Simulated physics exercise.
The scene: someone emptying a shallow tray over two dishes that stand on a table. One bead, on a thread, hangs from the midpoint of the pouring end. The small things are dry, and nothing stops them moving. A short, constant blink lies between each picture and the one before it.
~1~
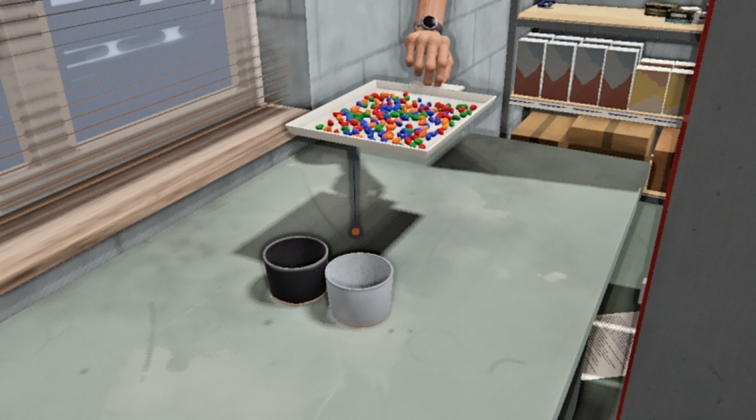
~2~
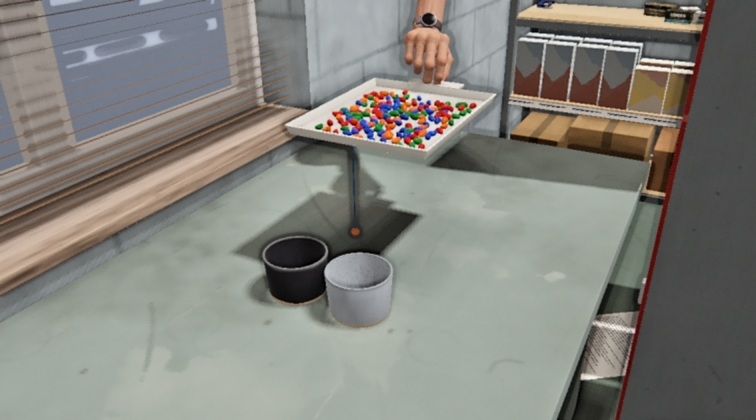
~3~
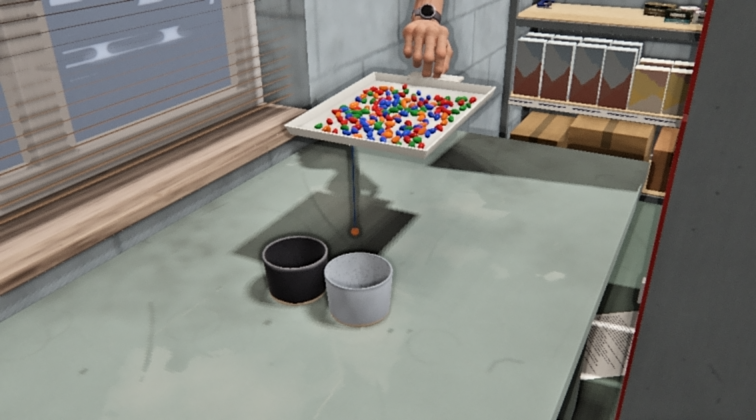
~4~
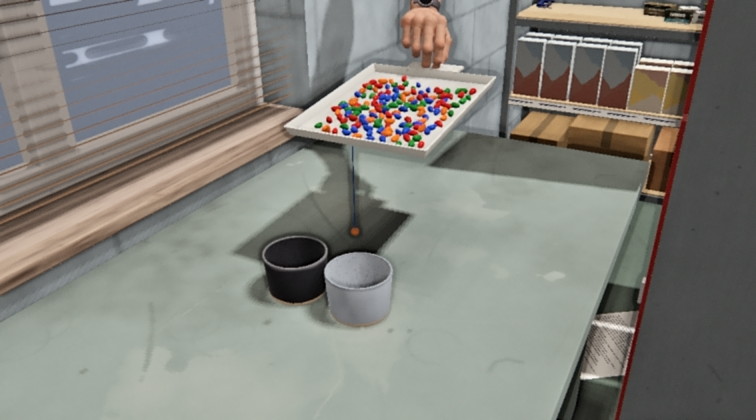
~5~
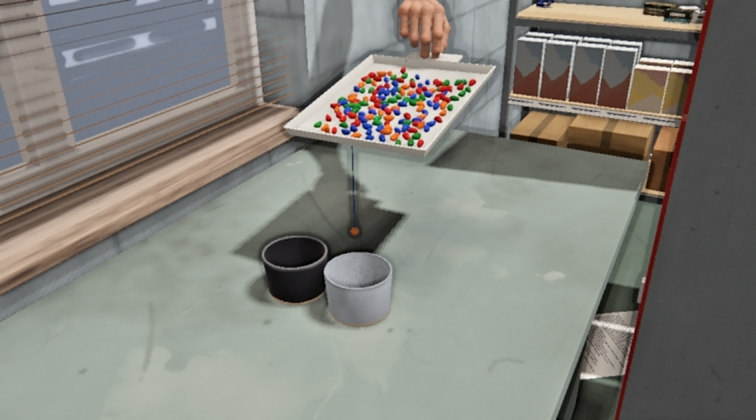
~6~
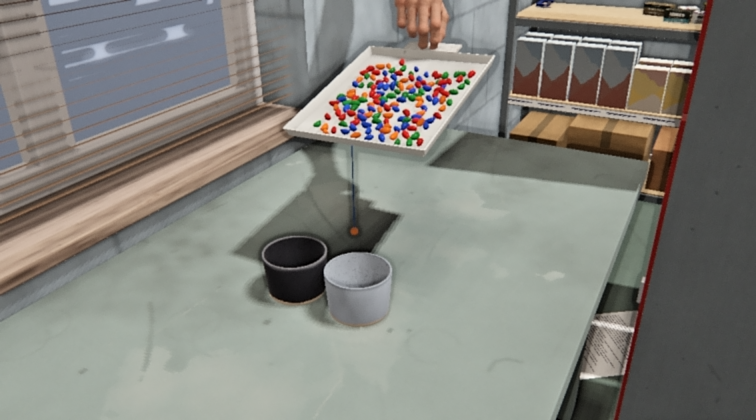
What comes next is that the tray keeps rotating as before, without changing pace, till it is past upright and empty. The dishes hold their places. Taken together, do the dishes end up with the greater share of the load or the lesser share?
They end up with the greater share.
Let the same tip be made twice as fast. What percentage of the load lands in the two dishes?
About 60 per cent.
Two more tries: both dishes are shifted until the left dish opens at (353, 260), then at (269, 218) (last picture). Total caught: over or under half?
Well, the minor share the first time and the minor share the second time.
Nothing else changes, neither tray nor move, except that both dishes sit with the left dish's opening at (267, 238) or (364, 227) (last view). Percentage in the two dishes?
Close to 60 in a hundred, then close to 0 in a hundred.
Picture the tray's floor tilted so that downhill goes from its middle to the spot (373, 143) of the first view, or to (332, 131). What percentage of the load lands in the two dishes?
I'd say some 60 in a hundred at first, then 20 in a hundred.
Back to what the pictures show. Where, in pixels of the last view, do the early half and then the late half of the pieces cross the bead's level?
Earlier half at (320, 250), later half at (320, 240).
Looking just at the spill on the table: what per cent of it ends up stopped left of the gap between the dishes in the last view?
Around 70 per cent, I reckon.
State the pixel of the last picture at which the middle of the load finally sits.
About pixel (308, 289).
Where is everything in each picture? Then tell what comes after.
The first picture shows corners of the pouring end at (290, 124) and (425, 149), level; middle of the load at (395, 115), jelly beans; left dish at (278, 283); right dish at (343, 304); bead on its thread at (356, 232).
The second picture shows corners of the pouring end at (290, 124) and (425, 149), level; middle of the load at (394, 114).
The third picture shows corners of the pouring end at (289, 125) and (424, 148), tipped barely, lowest at the left corner; middle of the load at (394, 110).
The fourth picture shows corners of the pouring end at (289, 125) and (424, 148), tipped a little, lowest at the left corner; middle of the load at (393, 105).
The fifth picture shows corners of the pouring end at (288, 126) and (423, 147), tipped a little, lowest at the left corner; middle of the load at (392, 100).
The sixth picture shows corners of the pouring end at (288, 127) and (423, 147), tipped a little, lowest at the left corner; middle of the load at (391, 96); left dish at (277, 283); right dish at (341, 303).
Soon, tray tipped steeply; nearly all on the tray; a stray few in the air.
A while on, tray tipped right over; a small part on the tray; a small part in the right dish; about a quarter in the left dish; a small part outside both; about half in the air.
Towards the end, tray tipped past a quarter turn; about a third in the right dish; about a third in the left dish; about a third outside both.
Finally, tray tipped past a quarter turn; about a third in the right dish; about a third in the left dish; about a third outside both.
